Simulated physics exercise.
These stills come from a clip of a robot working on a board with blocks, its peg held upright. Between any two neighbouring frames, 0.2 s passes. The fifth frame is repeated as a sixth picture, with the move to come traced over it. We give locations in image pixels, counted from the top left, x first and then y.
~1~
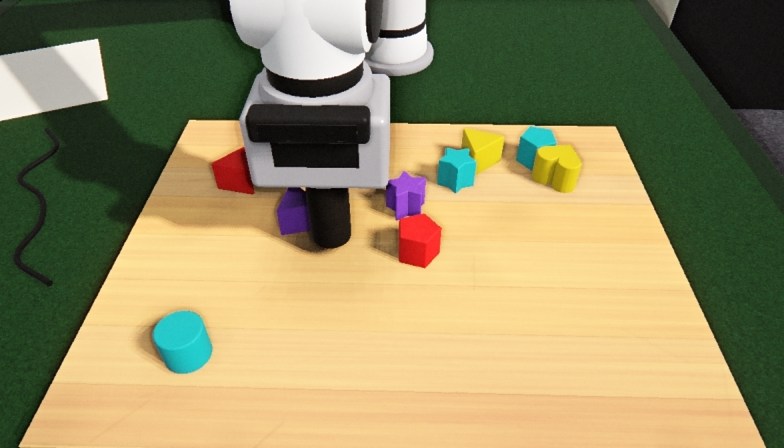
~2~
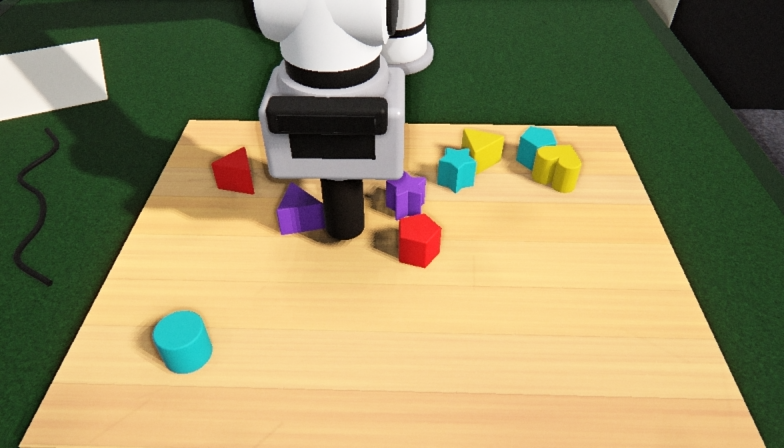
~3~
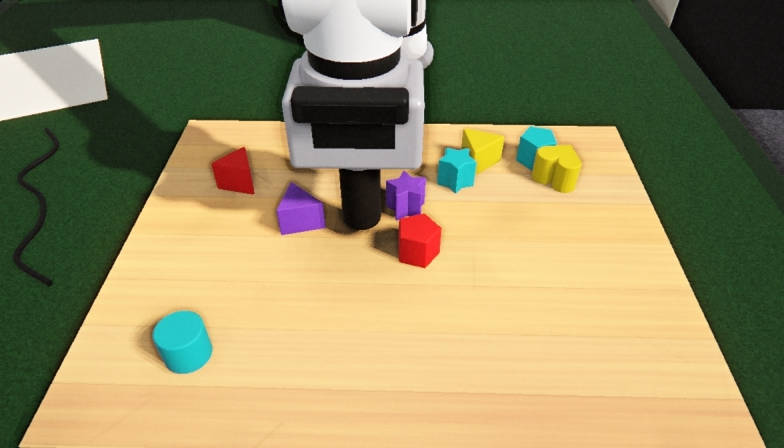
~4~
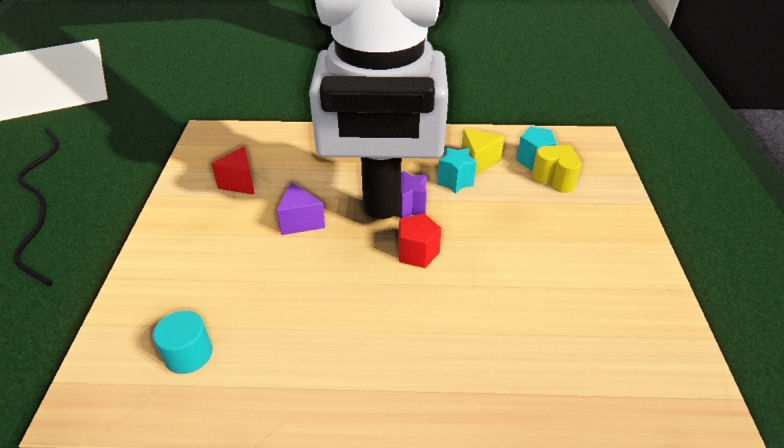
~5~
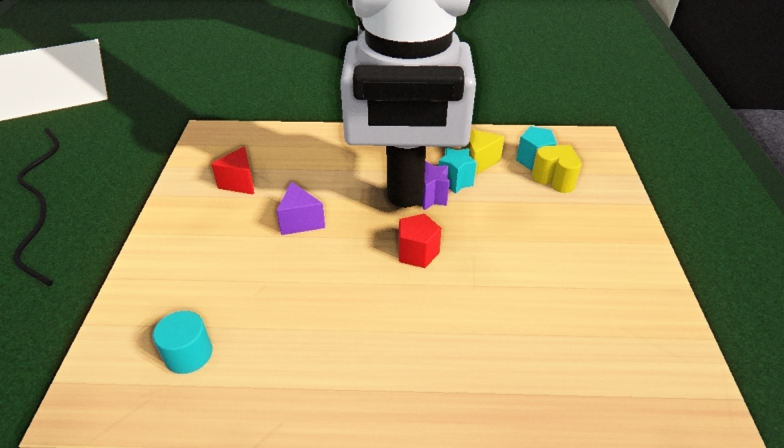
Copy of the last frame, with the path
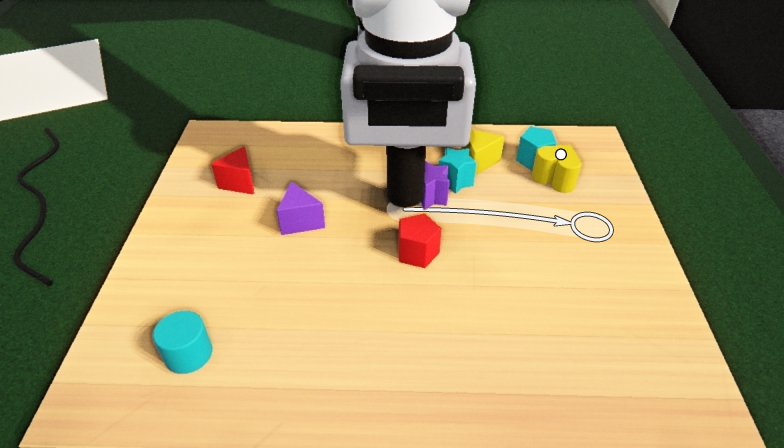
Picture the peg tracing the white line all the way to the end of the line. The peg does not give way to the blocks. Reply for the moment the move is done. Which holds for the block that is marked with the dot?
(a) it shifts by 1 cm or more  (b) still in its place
Letter b.
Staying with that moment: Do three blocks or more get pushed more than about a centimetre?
The answer is yes.
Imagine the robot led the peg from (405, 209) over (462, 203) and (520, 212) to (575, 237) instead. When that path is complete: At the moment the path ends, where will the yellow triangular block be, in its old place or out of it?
Moved away.
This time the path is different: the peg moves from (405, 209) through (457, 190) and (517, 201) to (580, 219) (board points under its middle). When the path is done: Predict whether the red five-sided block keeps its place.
It stays.
The line goes from (405, 209) through (466, 211) and (528, 217) to (592, 227); the dot is on the yellow heart-shaped block.
What follows on the original path. One third of the way, peg (468, 199); purple star (484, 169), turned 25° anticlockwise; turquoise star (488, 151), turned 50° anticlockwise; yellow triangular block (487, 131), turned 30° anticlockwise.
Two thirds of the way, peg (532, 205); purple star (509, 169), turned 60° anticlockwise; turquoise star (496, 150), turned 70° anticlockwise; yellow triangular block (487, 129), turned 40° anticlockwise.
At the end, peg (596, 215); purple star (509, 169), turned 60° anticlockwise; turquoise star (496, 150), turned 70° anticlockwise; yellow triangular block (487, 129), turned 40° anticlockwise; turquoise five-sided block unmoved; yellow heart-shaped block unmoved.
